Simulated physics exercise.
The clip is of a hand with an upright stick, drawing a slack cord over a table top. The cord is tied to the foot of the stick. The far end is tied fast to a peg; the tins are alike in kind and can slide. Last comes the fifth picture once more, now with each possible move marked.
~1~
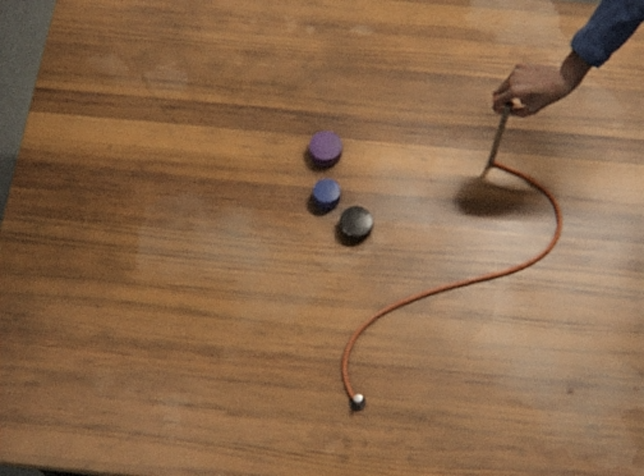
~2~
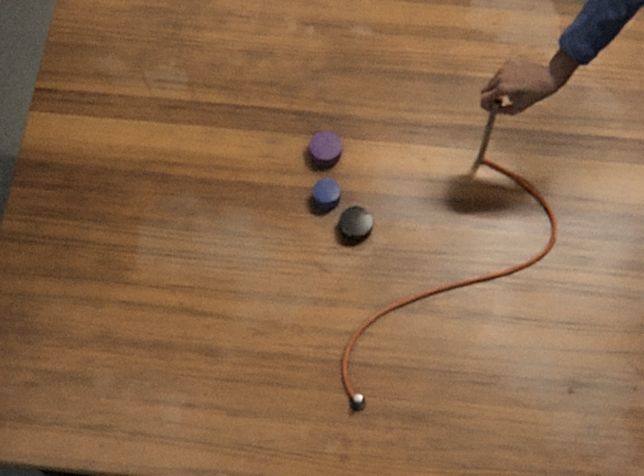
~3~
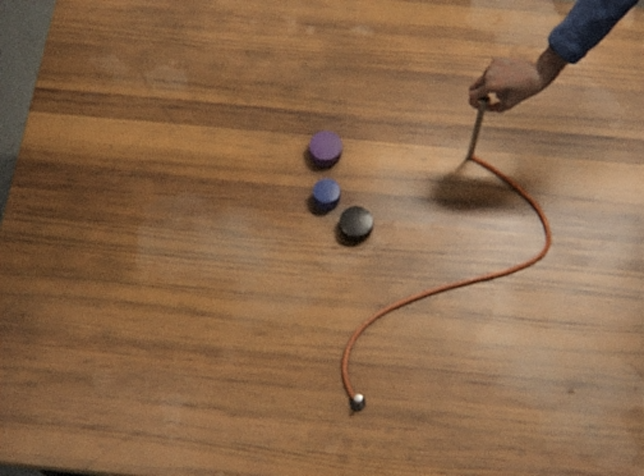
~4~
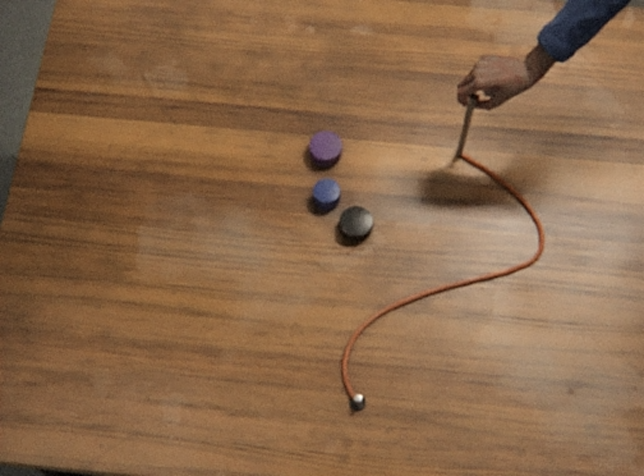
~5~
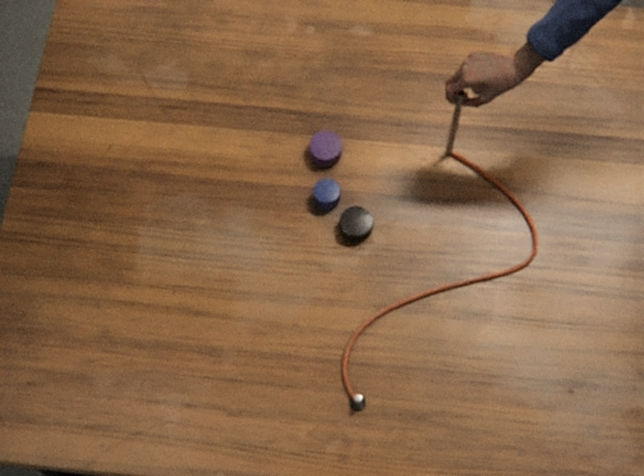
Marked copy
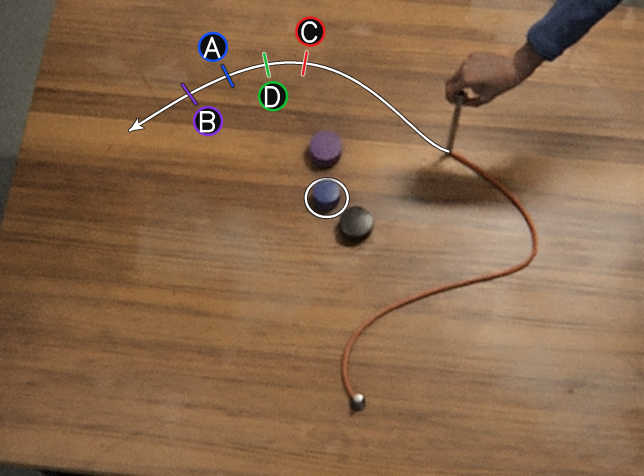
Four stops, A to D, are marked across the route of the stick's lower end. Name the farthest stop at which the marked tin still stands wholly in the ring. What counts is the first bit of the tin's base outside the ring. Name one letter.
The farthest safe stop is B.
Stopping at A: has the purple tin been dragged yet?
Yes.
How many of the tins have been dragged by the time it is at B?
By then, two.
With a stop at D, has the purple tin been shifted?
By then, no.
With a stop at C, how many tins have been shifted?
By then, none.
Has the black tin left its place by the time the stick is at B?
Yes.
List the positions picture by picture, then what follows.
Peg (358, 401); blue tin (327, 194); black tin (356, 224), in the first picture.
Black tin (356, 224); purple tin (326, 149), in the second picture.
Peg (358, 401); blue tin (327, 194), in the third picture.
Black tin (356, 224); purple tin (326, 149), in the fourth picture.
Peg (358, 401); blue tin (327, 194); black tin (356, 224), in the fifth picture.
On the marked copy, A at (228, 76); B at (189, 94); C at (305, 63); D at (266, 65); the ring at (327, 198); the route from (449, 152) via (293, 62) to (130, 131).
Following B. Soon after the start, foot of the stick (369, 90); blue tin (327, 194).
Later, foot of the stick (272, 64); blue tin (327, 194).
In the end, foot of the stick (189, 95); blue tin (326, 195); black tin (334, 226); purple tin (296, 167); the blue tin is still in its ring.
As for the rest, A is safe but short; C is safe but short; D is safe but short.
